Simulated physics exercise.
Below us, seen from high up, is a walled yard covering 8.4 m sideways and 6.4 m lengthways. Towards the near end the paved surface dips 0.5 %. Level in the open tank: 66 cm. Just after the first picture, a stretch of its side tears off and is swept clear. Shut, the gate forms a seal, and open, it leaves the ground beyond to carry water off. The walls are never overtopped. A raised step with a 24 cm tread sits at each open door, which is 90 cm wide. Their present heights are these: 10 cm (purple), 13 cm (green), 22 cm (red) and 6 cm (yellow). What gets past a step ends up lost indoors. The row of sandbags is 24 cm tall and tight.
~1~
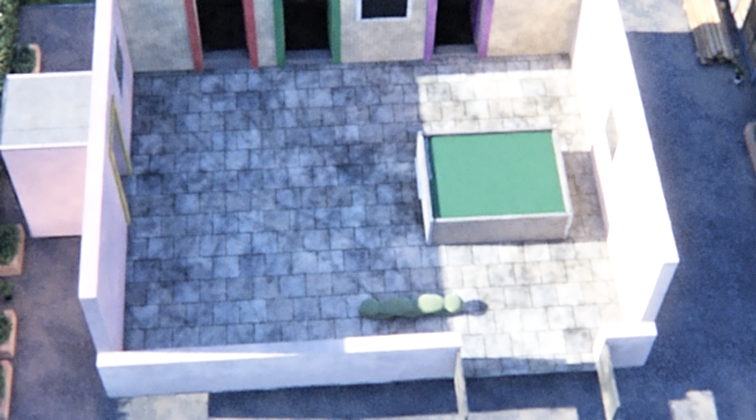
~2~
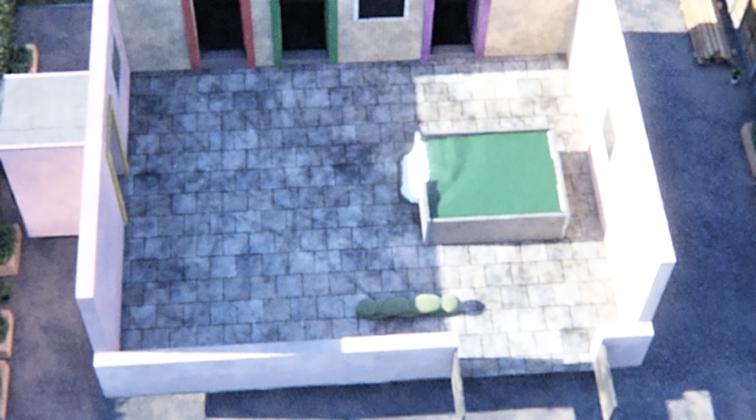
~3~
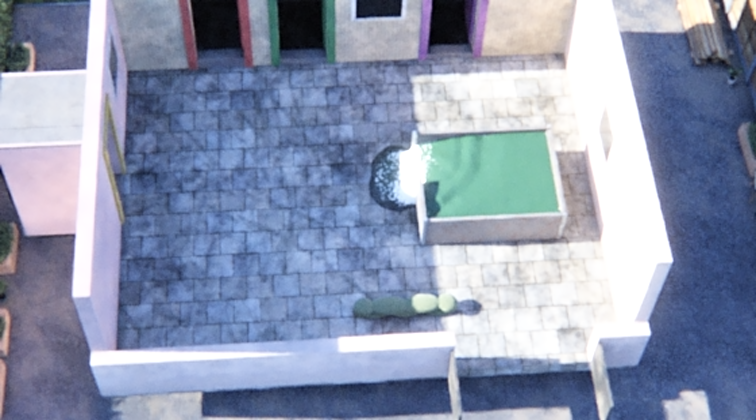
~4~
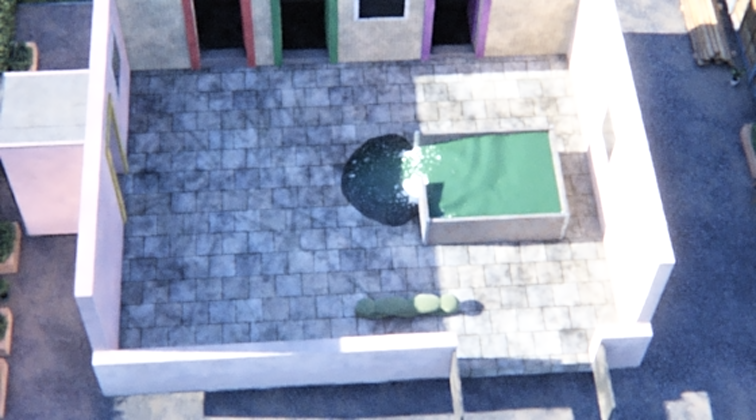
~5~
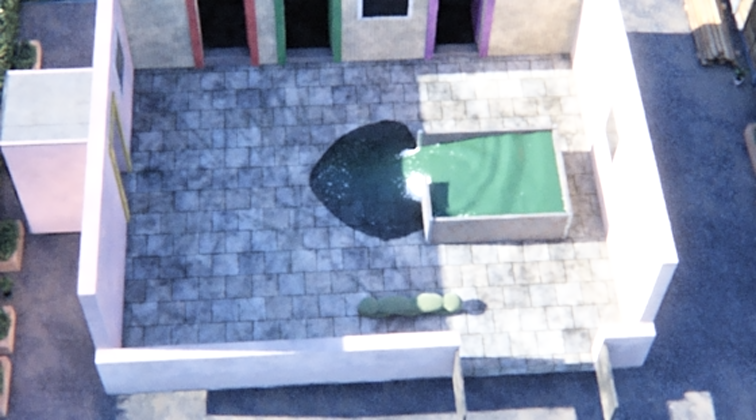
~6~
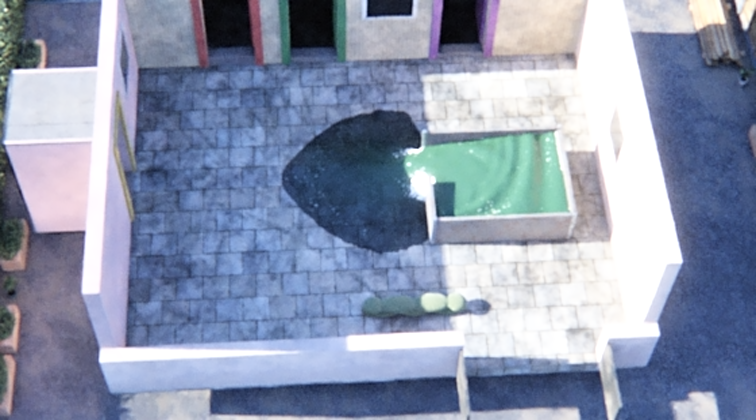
Water bursts from the left side of an open, green-filled tank and fans leftward over grey paving in a walled yard, seen from high above. White foam churns at the gap while the dark, rounded wet patch widens and ripples cross the tank. Red, green and purple doorframes line the back, a yellow one marks the left wall, low bushes sit in front, and the view shifts very slightly.
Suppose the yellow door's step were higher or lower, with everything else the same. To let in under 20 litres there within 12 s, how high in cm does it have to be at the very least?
At least roughly 12.5 cm.
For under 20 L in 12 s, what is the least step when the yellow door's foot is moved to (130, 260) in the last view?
Close to 10.0 cm at the least.
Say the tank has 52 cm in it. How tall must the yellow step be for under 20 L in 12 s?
Roughly 9.0 centimetres would do it.
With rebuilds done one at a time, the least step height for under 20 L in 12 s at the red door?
For red: Close to 8.5 cm.
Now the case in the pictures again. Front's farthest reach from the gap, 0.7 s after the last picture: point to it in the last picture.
(175, 163).
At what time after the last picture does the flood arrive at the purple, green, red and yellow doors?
Purple 5.0 seconds, green 1.1 seconds, red 1.3 seconds, yellow 1.0 seconds.
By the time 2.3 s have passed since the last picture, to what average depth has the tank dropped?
I'd put it at some 34 centimetres on average.
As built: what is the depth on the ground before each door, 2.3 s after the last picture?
Centimetres: Purple = 0, green = 10, red = 11, yellow = 17.
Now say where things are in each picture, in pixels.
The open tank at (494, 175) is whole and still, 66 cm deep; the yellow door at (120, 164) is dry, in the first frame.
Water pours out at (421, 171) and has run 0.3 m, to (403, 196); about 9 cm deep outside, 66 cm at the back, in the second frame.
Water pours out at (418, 172) and has run 0.8 m, to (376, 194); about 11 cm deep outside, 66 cm at the back, in the third frame.
The gap is at (420, 173), the front 1.3 m out at (348, 192); the back of the open tank holds 66 cm, in the fourth frame.
The front is at (314, 185), 2.0 m from the gap at (423, 172); 3.3 m2 of floor is wet, 66 cm left at the back, in the fifth frame.
Water pours out at (427, 171) and has run 2.5 m, to (288, 185); about 4 cm deep outside, 64 cm at the back; the yellow door at (124, 160), 5.3 m from the gap, is still 2.8 m from the nearest water, in the sixth frame.
Then, 0.7 s after the last picture water covers 25 % of the floor, deepest (35 cm) near (414, 169); it has not reached the yellow door.
Then, 2.3 s after the last picture water covers 50 % of the floor, deepest (32 cm) near (148, 86); 17 cm at the yellow door, 40 litres in over its 6 cm step.
Then, 11.3 s after the last picture water covers 90 % of the floor, deepest (11 cm) near (367, 360); 7 cm at the yellow door, 145 litres in over its 6 cm step.
At the yellow door as built, the water peaked near 18 cm, 2.1 s after the last picture.
With a step of 10.5 cm, 43 litres would have come in within the 12 s; with 14.5 cm, 9 litres. So under 20 litres takes about 12.5 cm.
